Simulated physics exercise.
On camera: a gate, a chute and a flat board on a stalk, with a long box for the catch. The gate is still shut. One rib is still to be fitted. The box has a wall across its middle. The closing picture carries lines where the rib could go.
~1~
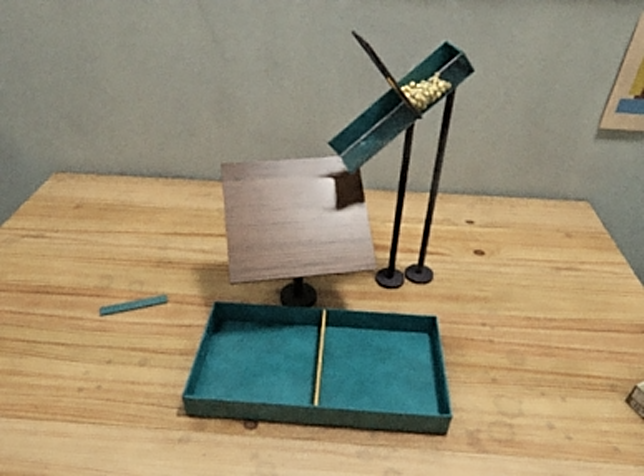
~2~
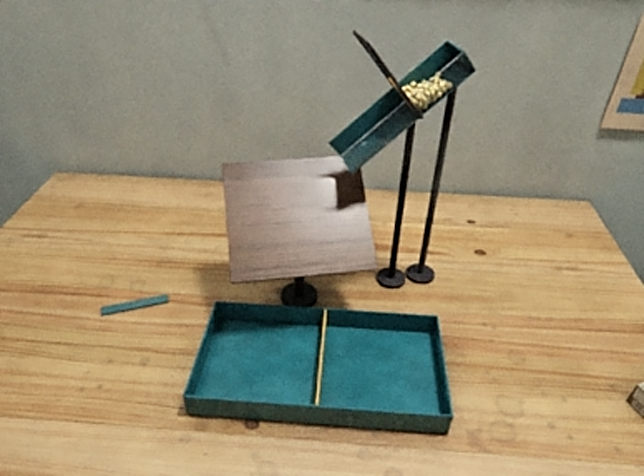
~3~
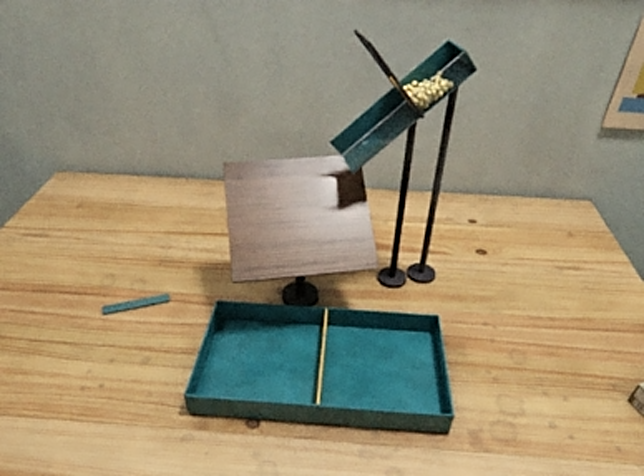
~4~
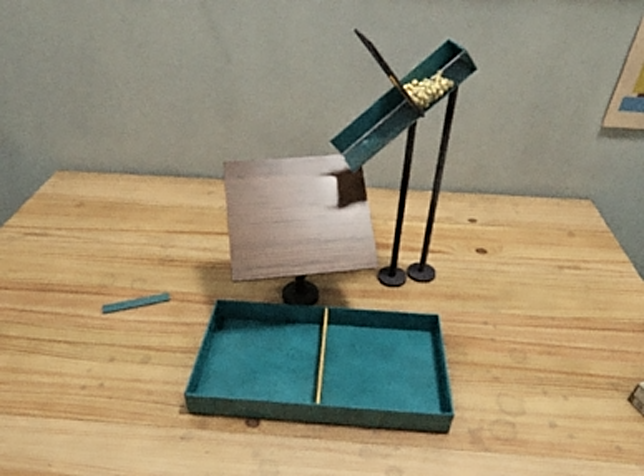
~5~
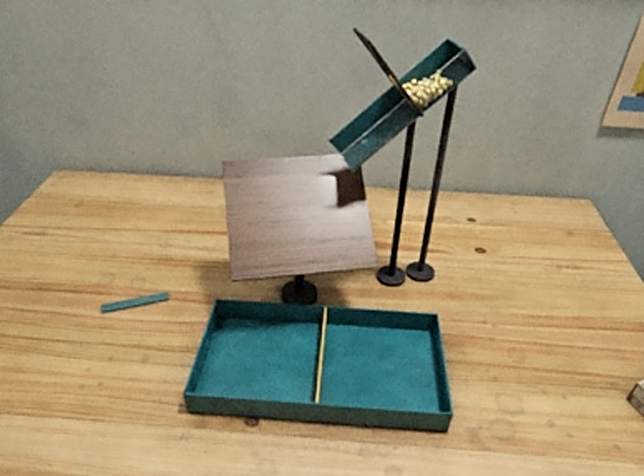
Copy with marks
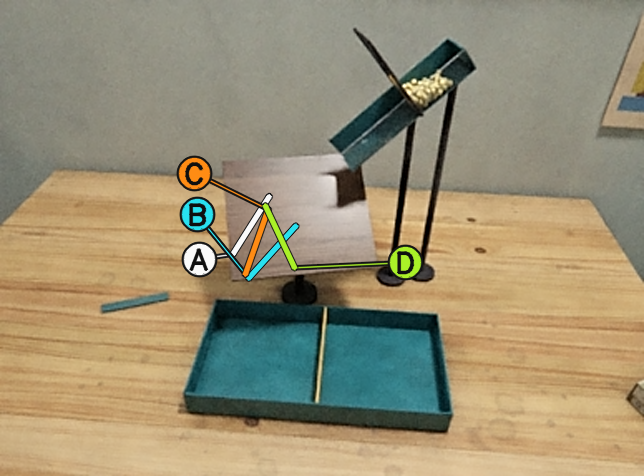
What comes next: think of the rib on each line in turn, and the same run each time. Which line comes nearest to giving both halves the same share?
Go for D.
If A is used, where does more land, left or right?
Left.
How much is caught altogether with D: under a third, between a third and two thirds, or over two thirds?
It is over two thirds.
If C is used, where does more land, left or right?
The left half.
On the marked copy, line A from (269, 196) to (232, 254); line B from (295, 226) to (248, 278); line C from (268, 209) to (245, 274); line D from (265, 205) to (294, 267).
With A, of what is caught, nearly all in the left half, a stray few in the right.
With B, of what is caught, nearly all in the left half, a small part in the right.
With C, of what is caught, nearly all in the left half, a stray few in the right.
With D, of what is caught, about half in the left half, about half in the right.
